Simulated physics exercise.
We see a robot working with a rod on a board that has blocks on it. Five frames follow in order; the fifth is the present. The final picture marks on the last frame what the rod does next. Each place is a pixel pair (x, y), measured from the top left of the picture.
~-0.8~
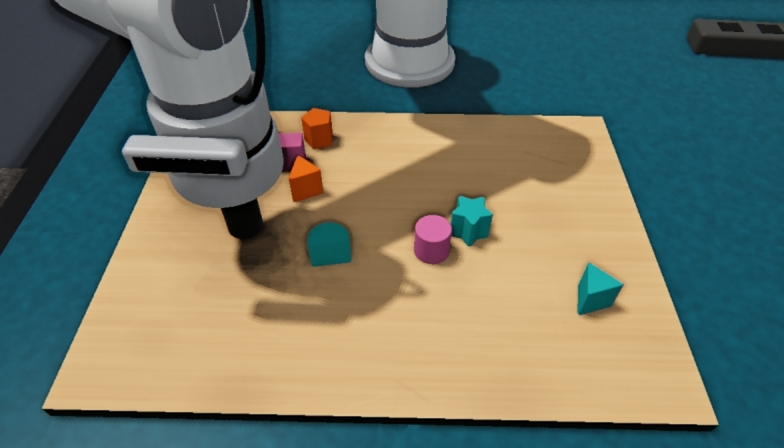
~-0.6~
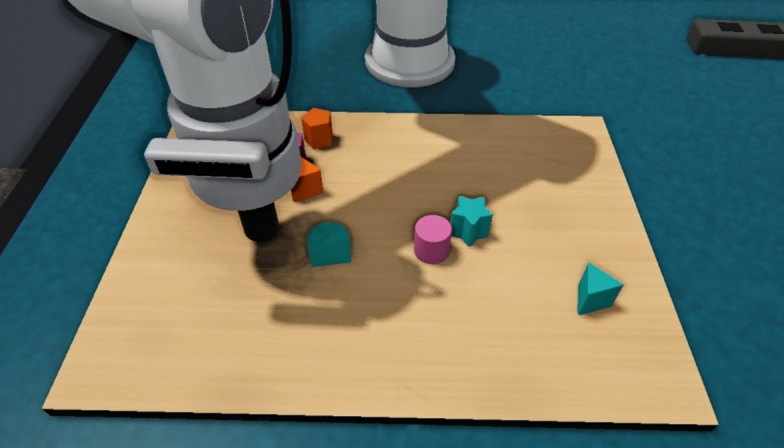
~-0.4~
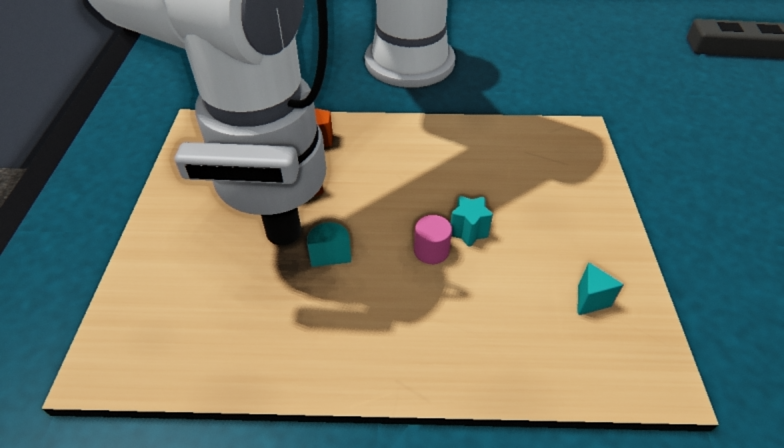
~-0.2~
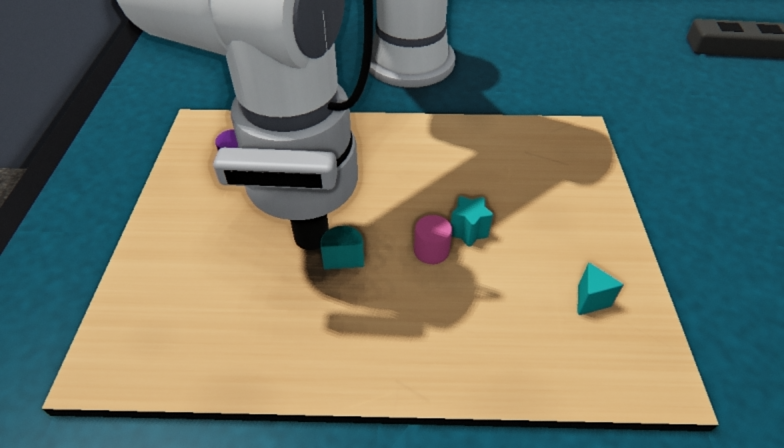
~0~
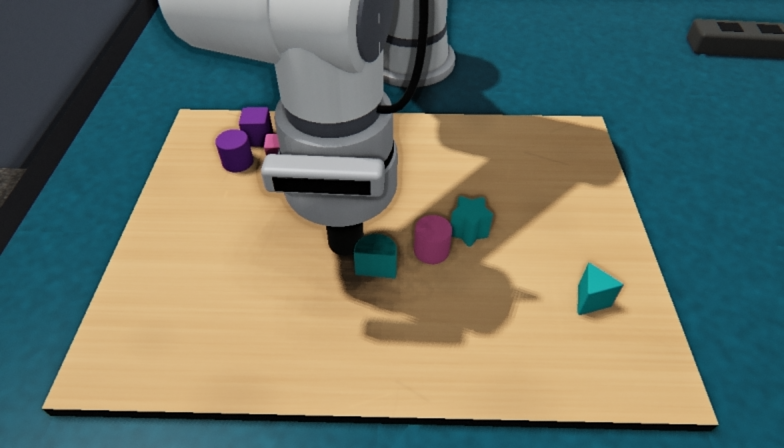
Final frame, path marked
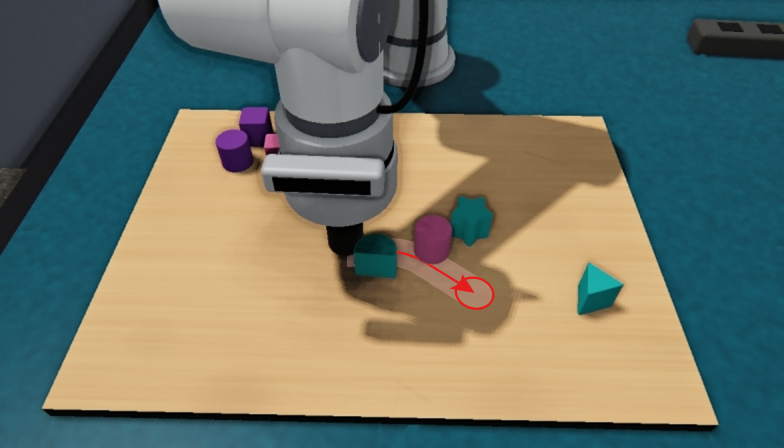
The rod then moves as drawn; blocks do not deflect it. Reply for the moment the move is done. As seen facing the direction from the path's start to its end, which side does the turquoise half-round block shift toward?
It's set to shift right.
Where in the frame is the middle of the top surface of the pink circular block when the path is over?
Around (478, 235).
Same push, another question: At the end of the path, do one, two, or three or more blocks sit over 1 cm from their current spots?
The count will be 2.
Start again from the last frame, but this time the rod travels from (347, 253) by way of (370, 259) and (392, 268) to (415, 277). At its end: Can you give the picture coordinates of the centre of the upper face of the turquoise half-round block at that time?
My estimate: (450, 271).
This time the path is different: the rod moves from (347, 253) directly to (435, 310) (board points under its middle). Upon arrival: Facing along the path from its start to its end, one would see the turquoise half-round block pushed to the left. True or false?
That statement is accurate.
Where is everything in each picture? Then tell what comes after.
In the first picture, rod tip at (246, 226); block tops, turquoise half-round block at (328, 233); pink circular block at (434, 228); turquoise star at (473, 208).
In the second picture, rod at (262, 229); blocks unchanged.
In the third picture, rod at (284, 233); blocks unchanged.
In the fourth picture, rod at (312, 237); turquoise half-round block at (342, 236).
In the fifth picture, rod at (346, 242); turquoise half-round block at (376, 245); pink circular block at (434, 228); turquoise star at (473, 208).
Path on the board, from (347, 253) via (393, 252) and (435, 268), ending at (475, 293).
The first path, step by step. One third of the way, rod at (394, 241); turquoise half-round block at (412, 255), turned 45° clockwise.
Two thirds of the way, rod at (436, 258); turquoise half-round block at (435, 279), turned 100° clockwise; pink circular block at (469, 232); turquoise star at (476, 207), turned 15° anticlockwise.
At the end, rod at (477, 283); turquoise half-round block at (438, 286), turned 115° clockwise; pink circular block at (478, 235); turquoise star at (476, 207), turned 20° anticlockwise.
